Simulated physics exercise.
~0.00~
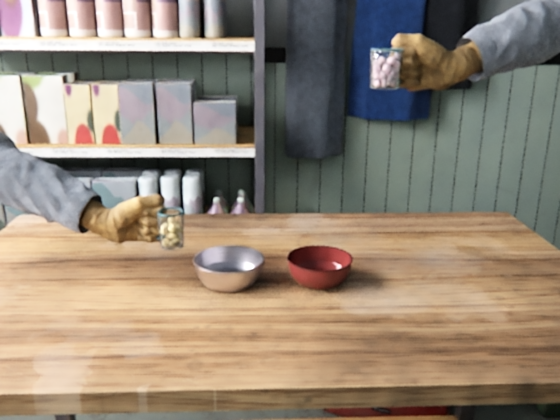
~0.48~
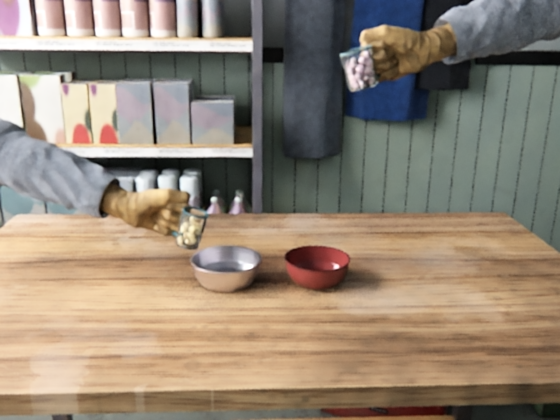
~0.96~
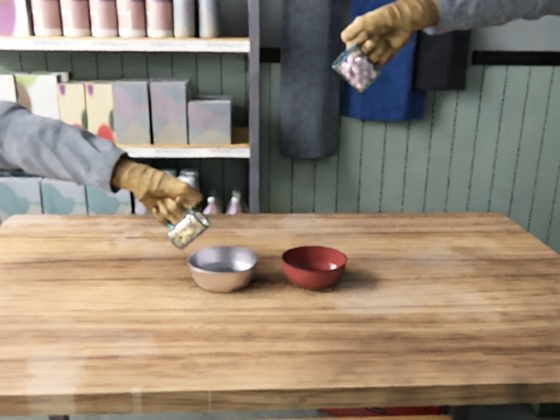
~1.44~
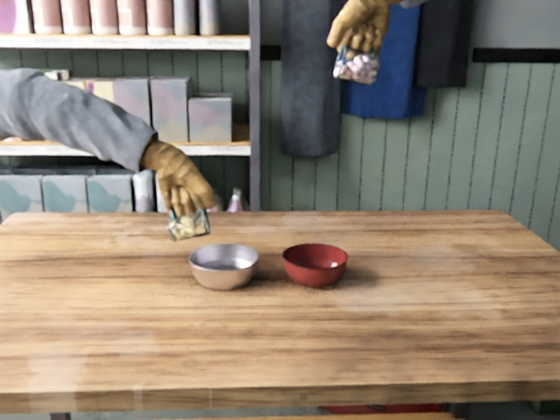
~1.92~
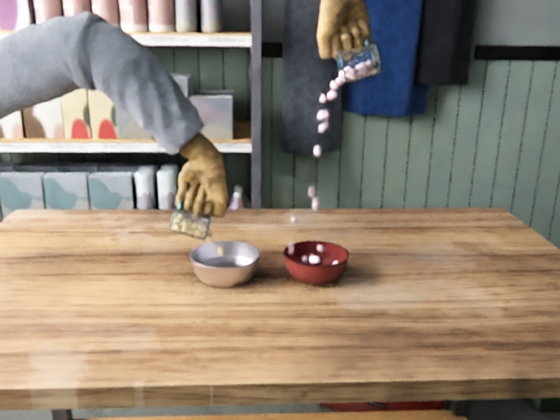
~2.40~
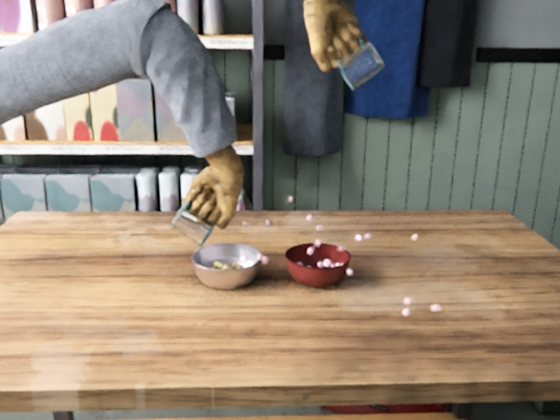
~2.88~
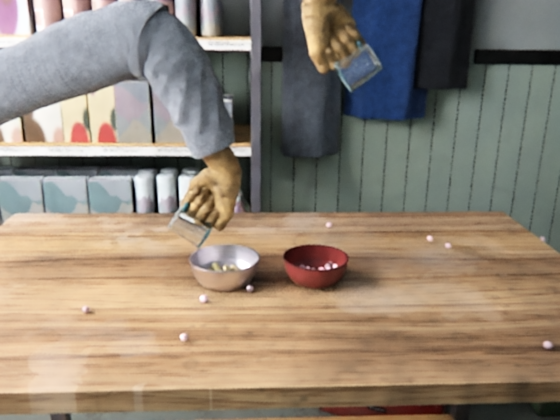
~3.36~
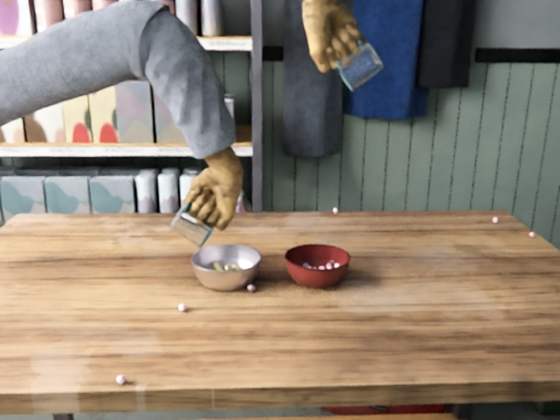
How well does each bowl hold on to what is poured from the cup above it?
The silver bowl on the left keeps all of its pieces. The red bowl on the right keeps only some of its pink pieces, while many others bounce out and scatter across the table.
